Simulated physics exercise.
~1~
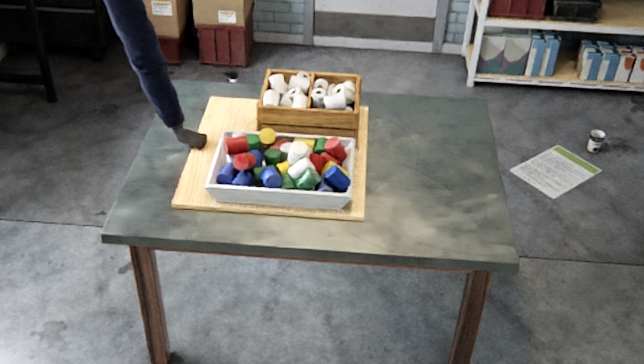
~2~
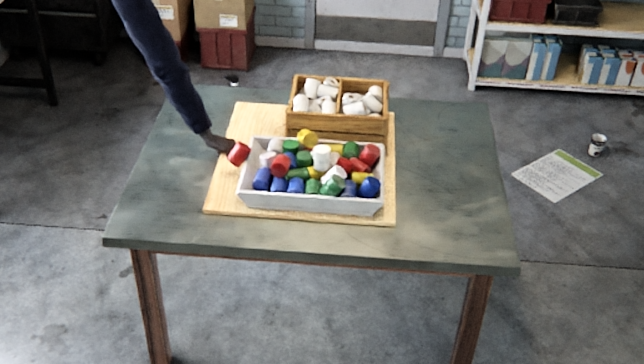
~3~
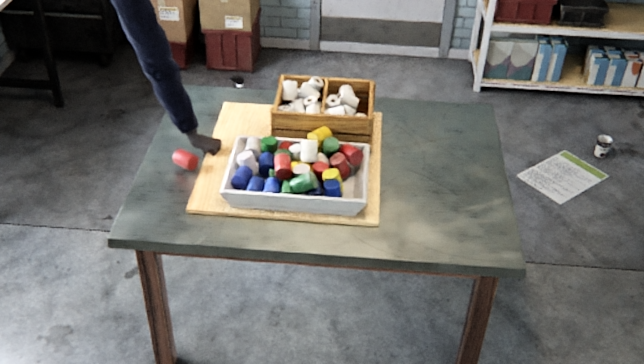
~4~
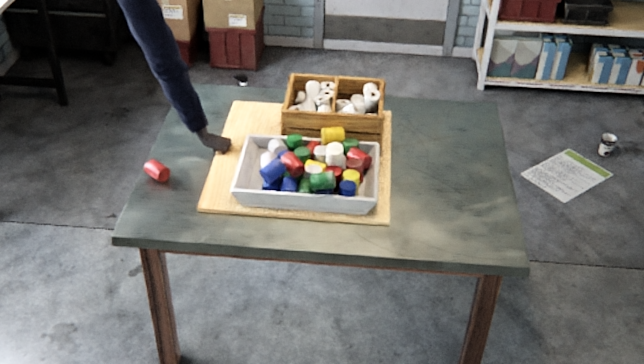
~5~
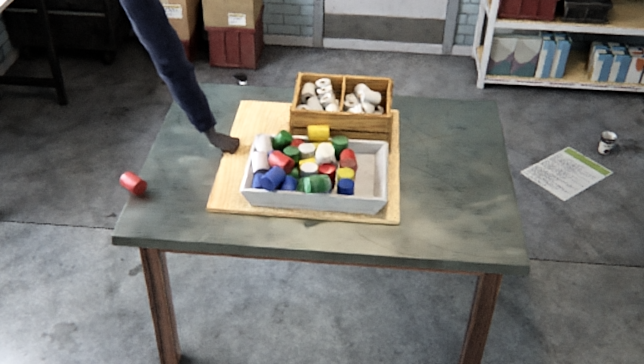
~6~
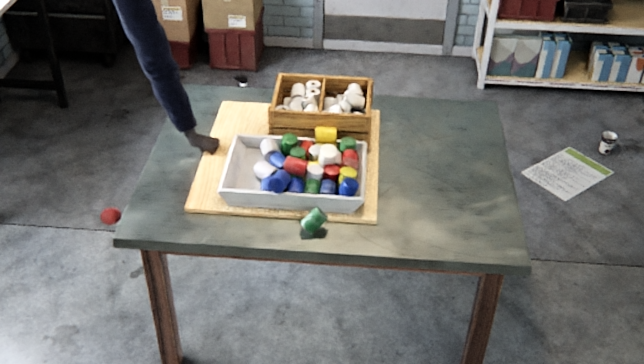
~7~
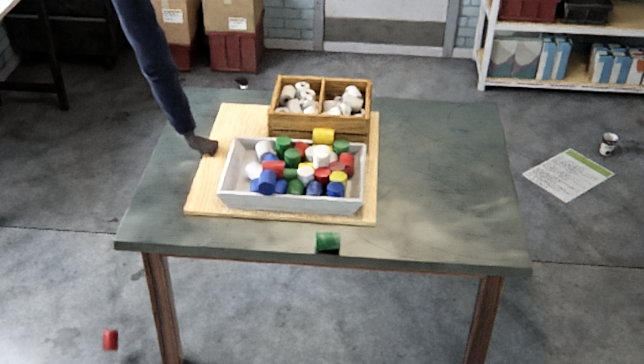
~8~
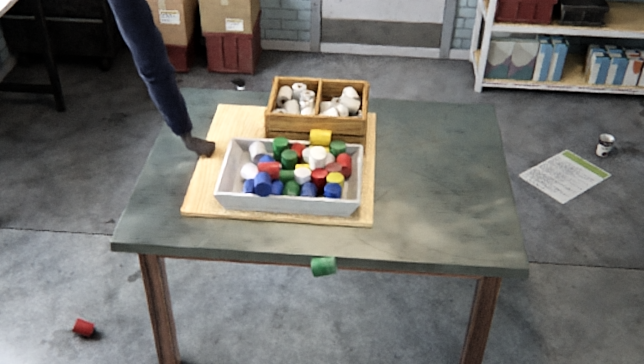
At first, a hand grips a board on a dark table, holding a wooden basket of white rolls behind a white basket heaped with red, blue, green, yellow and white jars. The hand slides the board right, and a red jar appears at its left end, then drops onto the tabletop as the board moves back left. The red jar rolls left while the board goes right again. As the board returns left, the red jar falls off the table and a green one tumbles over the front edge. Finally, the board rests, the red jar lies on the floor, and the rolls remain in their basket.
